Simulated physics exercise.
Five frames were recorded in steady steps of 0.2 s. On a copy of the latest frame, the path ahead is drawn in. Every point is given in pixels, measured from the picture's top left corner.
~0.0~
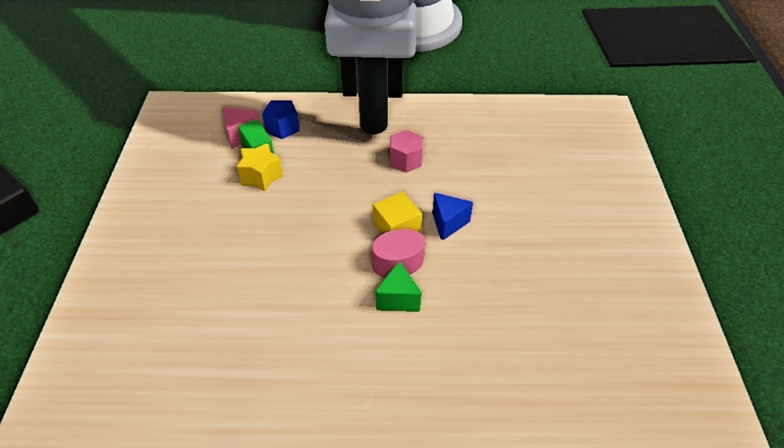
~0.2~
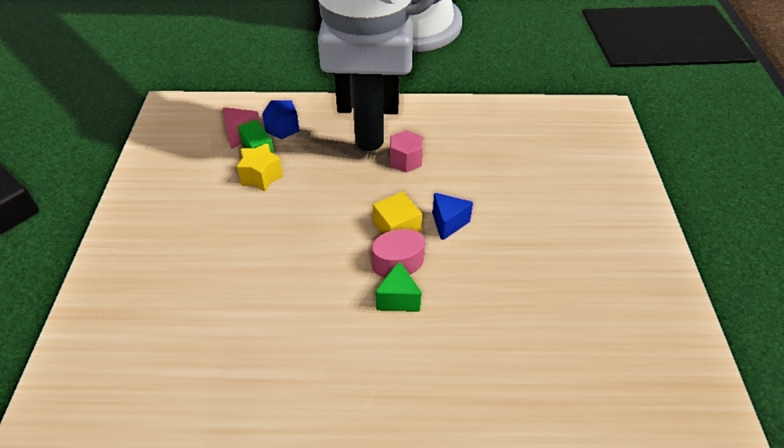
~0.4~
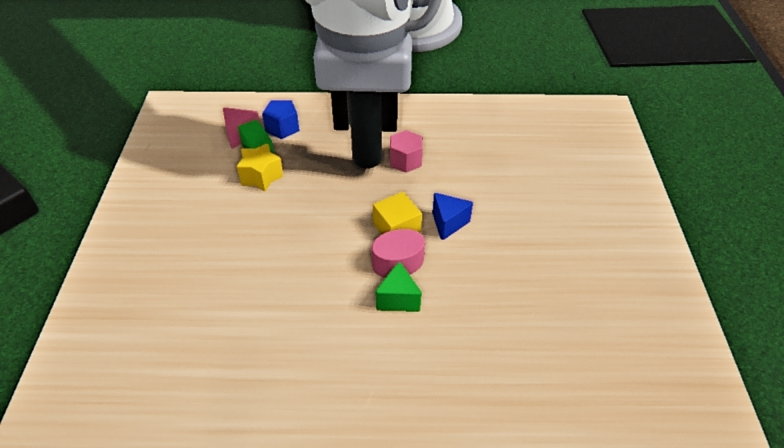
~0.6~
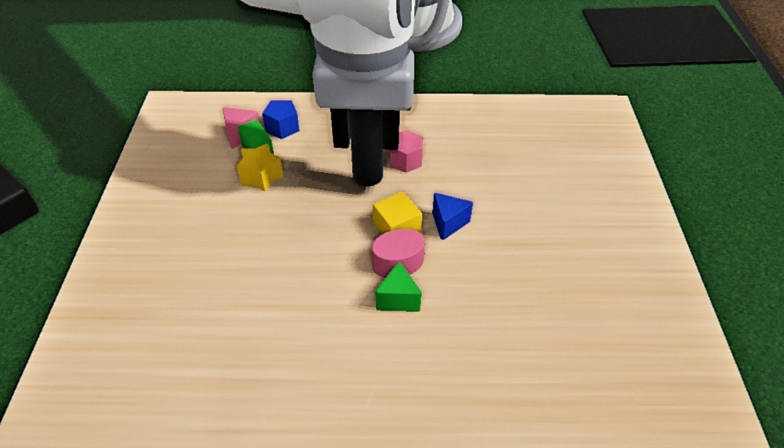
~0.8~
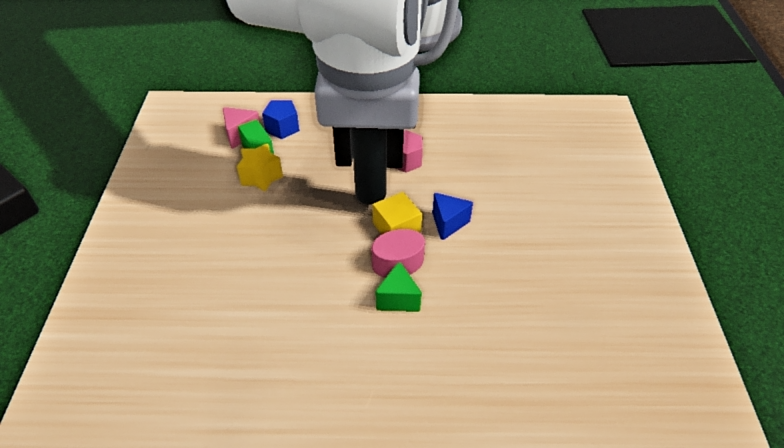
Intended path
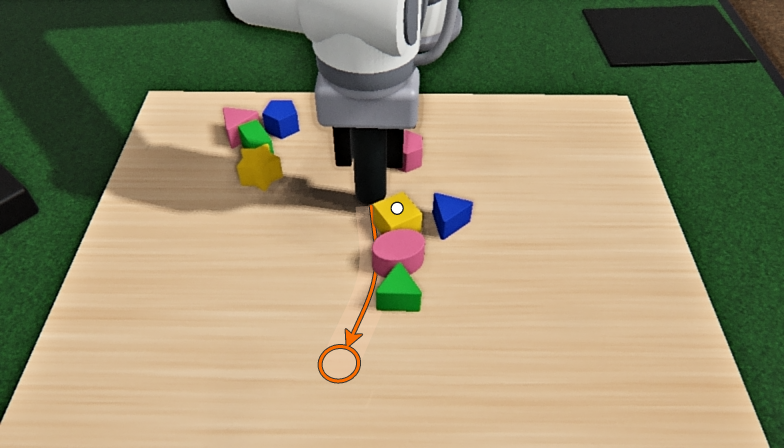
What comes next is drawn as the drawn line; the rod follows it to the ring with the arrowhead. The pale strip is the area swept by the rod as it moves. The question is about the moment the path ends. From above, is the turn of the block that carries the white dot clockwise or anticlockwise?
Rotation: Counter-clockwise.
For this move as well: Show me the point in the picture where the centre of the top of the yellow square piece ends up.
The yellow square piece ends near (412, 222).
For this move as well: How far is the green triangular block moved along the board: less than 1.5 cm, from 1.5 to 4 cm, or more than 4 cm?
Travel: 1.5-4 cm.
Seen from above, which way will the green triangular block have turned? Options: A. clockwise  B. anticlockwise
That would be A.
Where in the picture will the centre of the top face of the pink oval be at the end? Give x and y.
Final place: (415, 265).
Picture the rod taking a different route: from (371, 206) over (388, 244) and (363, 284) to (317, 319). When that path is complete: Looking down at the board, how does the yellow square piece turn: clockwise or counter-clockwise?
In a top view, it turns counterclockwise.
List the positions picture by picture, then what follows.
In the first frame, rod's lower end (374, 127); yellow square piece (397, 208); pink oval (399, 244); green triangular block (399, 282); blue triangular block (451, 205).
In the second frame, rod (369, 143); blocks still.
In the third frame, rod (367, 160); blocks still.
In the fourth frame, rod (368, 177); blocks still.
In the fifth frame, rod (371, 195); yellow square piece (397, 208); pink oval (399, 244); green triangular block (399, 282); blue triangular block (451, 205).
Drawn move, from (371, 206) via (376, 252) and (366, 305), ending at (339, 363); the dot is on the yellow square piece.
On the path given first. One third of the way, rod (376, 242); yellow square piece (412, 222), turned 60° anticlockwise; pink oval (409, 254), turned 20° clockwise; green triangular block (400, 289).
Two thirds of the way, rod (365, 296); yellow square piece (412, 222), turned 60° anticlockwise; pink oval (415, 265), turned 25° anticlockwise; green triangular block (406, 300), turned 35° clockwise.
At the end, rod (338, 354); yellow square piece (412, 222), turned 60° anticlockwise; pink oval (415, 265), turned 25° anticlockwise; green triangular block (406, 301), turned 30° clockwise; blue triangular block still.
